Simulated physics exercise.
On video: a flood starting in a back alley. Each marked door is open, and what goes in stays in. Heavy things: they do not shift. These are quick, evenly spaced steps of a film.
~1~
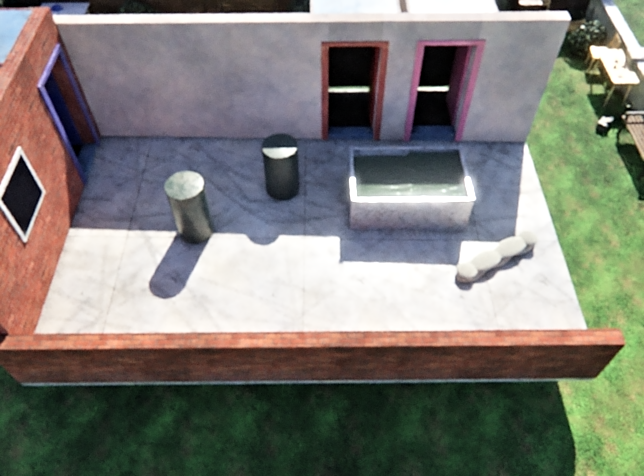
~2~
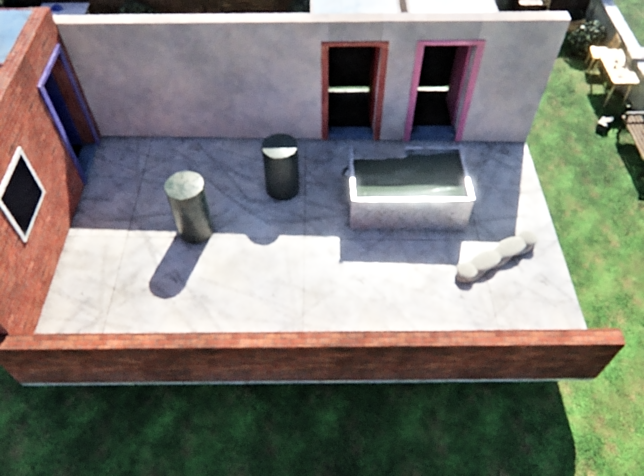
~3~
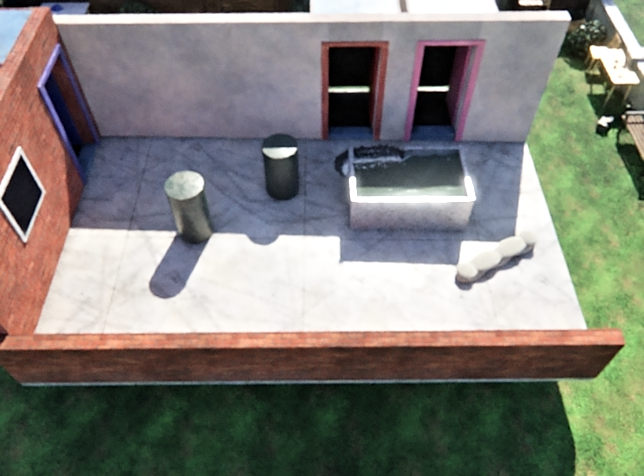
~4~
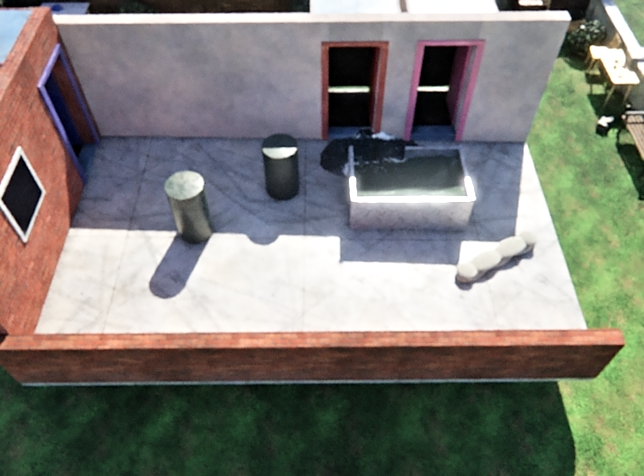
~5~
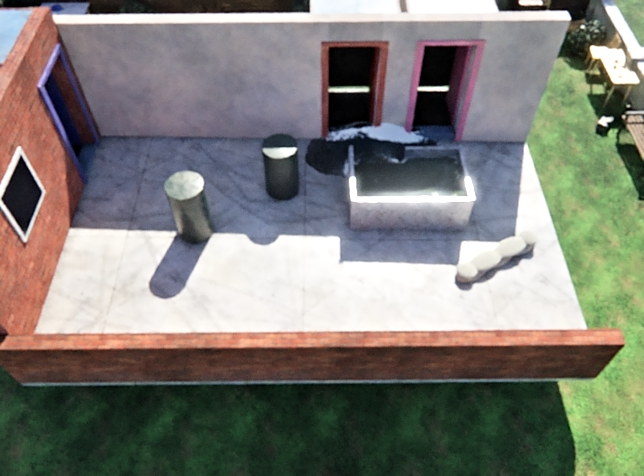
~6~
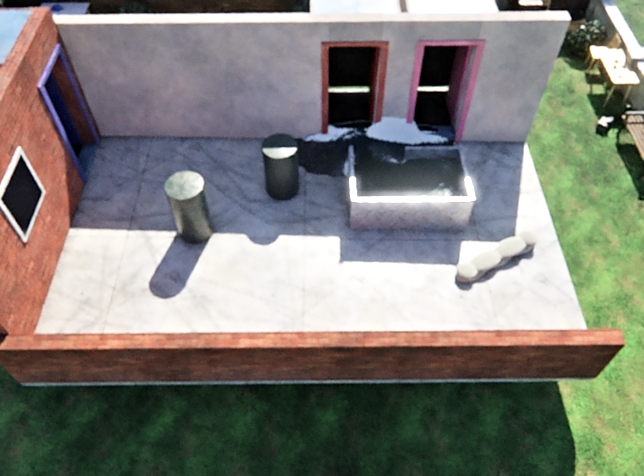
A paved back alley beside green grass is seen from high above, with a pale wall behind and low red brick in front. Two dark green cylinders stand left of a whitish, open-topped water tank, with red and pink doorways behind it and a lumpy pale object at right. Dark water pours out on the tank's far side and spreads leftward and along the back wall, while the camera stays still.
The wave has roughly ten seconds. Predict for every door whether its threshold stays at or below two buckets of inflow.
Outcome: The pink door will be within bounds; the blue door will be within bounds; the red door will be over the limit.
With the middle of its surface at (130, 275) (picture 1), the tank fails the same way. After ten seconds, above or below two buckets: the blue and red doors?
Door check - blue one: Overshoots; red one: Falls short.
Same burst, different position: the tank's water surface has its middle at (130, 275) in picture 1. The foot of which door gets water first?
The blue door is the first one.
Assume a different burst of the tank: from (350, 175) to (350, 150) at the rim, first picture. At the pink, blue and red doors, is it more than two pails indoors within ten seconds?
The pink falls short, the blue falls short, and the red falls short.
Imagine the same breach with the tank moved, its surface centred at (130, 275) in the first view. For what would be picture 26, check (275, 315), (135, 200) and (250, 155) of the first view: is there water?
Result: Spared; inundated; inundated.
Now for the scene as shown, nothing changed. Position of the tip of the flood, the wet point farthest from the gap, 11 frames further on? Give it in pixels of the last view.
Approximate pixel: (158, 136).
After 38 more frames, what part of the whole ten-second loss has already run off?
About 85 per cent.
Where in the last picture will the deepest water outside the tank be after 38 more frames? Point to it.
It should be deepest at about (369, 152).
A moment on, water covers 15 % of the floor; the pink door under two buckets in, the blue door not reached, the red door far over two buckets in.
Next, water covers 25 % of the floor; the pink door under two buckets in, the blue door not reached, the red door far over two buckets in.
Then, water covers 35 % of the floor; the pink door under two buckets in, the blue door wet at the sill, nothing in, the red door far over two buckets in.
Later, water covers 45 % of the floor; the pink door under two buckets in, the blue door wet at the sill, nothing in, the red door far over two buckets in.
In the end, water covers 50 % of the floor; the pink door under two buckets in, the blue door wet at the sill, nothing in, the red door far over two buckets in.
